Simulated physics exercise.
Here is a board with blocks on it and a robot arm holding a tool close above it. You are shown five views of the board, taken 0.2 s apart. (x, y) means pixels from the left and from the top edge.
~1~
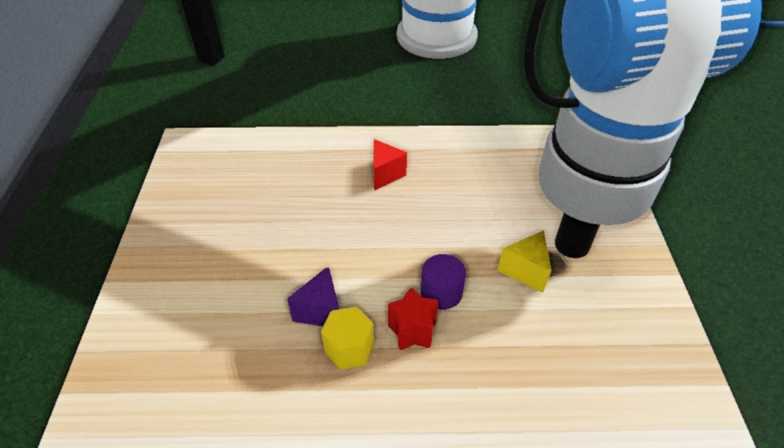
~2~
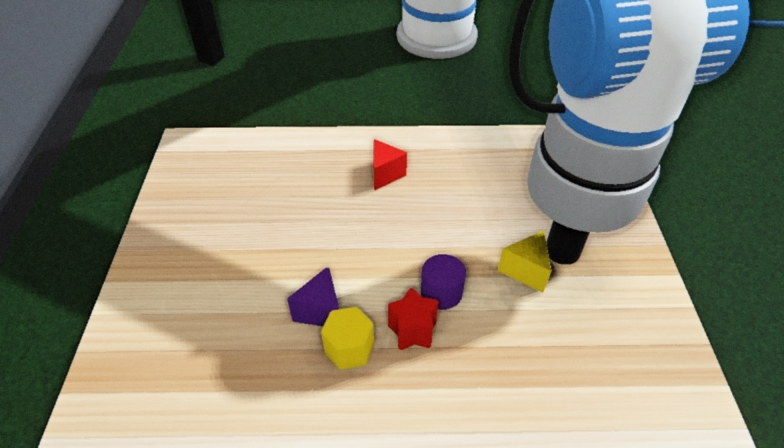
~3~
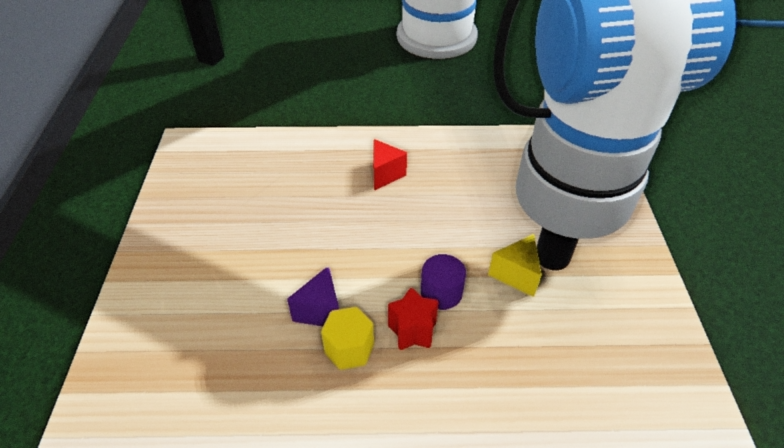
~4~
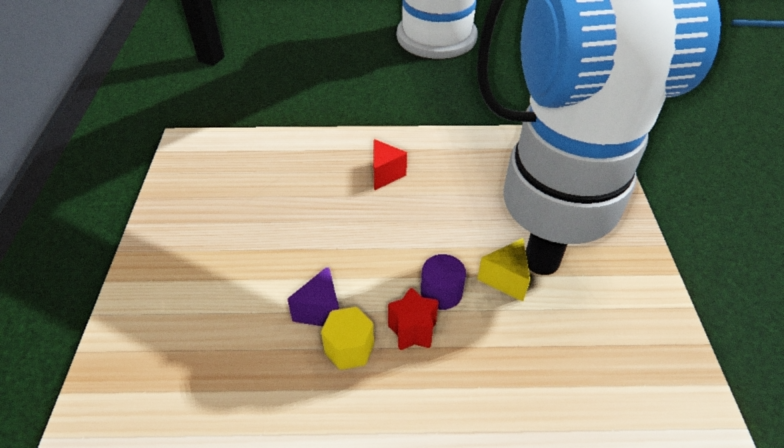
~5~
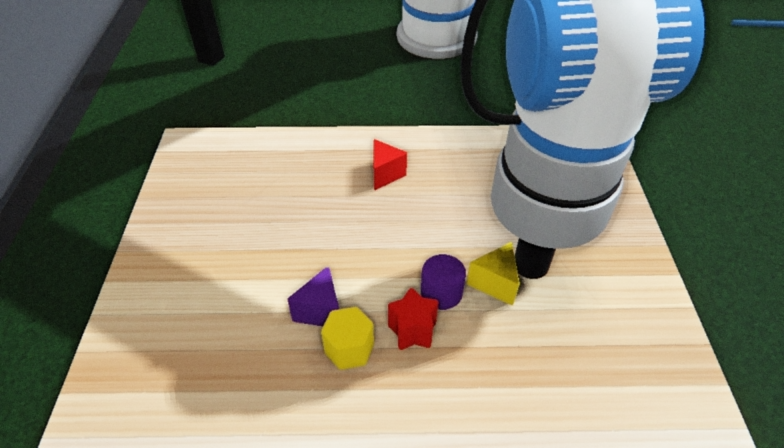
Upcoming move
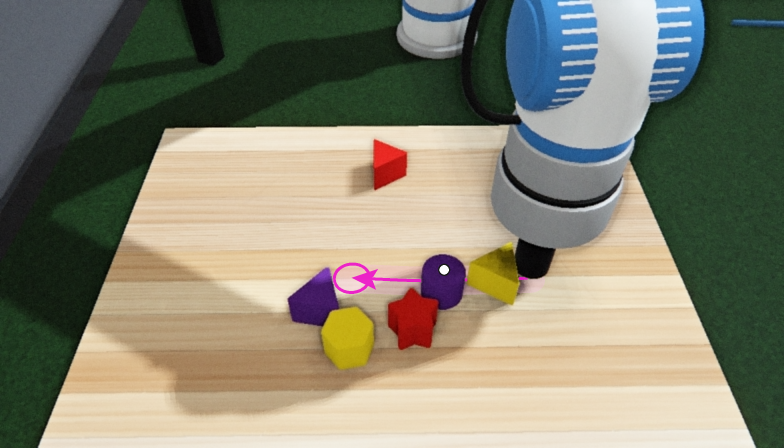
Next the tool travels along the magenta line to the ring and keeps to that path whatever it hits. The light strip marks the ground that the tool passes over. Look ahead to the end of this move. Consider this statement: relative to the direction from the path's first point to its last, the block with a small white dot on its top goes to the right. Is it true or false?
It is false.
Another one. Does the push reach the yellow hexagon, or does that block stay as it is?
The yellow hexagon is left alone.
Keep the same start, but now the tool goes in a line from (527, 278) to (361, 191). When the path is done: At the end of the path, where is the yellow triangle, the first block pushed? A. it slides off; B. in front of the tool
Correct choice: A.
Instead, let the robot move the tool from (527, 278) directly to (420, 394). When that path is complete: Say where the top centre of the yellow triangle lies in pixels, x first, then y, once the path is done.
The yellow triangle ends near (473, 270).
The line goes from (527, 278) through (469, 280) and (410, 280) to (352, 278); the dot is on the purple disc.
The first path, step by step. One third of the way, tool at (470, 267); red star at (403, 314), turned 45° anticlockwise; purple disc at (389, 280); yellow triangle at (439, 266), turned 15° anticlockwise.
Two thirds of the way, tool at (409, 268); purple triangle at (308, 295), turned 15° clockwise; red star at (402, 314), turned 50° anticlockwise; purple disc at (349, 287); yellow triangle at (375, 263).
At the end, tool at (351, 265); purple triangle at (280, 307); yellow hexagon unmoved; red star at (402, 314), turned 50° anticlockwise; purple disc at (321, 294); yellow triangle at (315, 262), turned 25° anticlockwise.
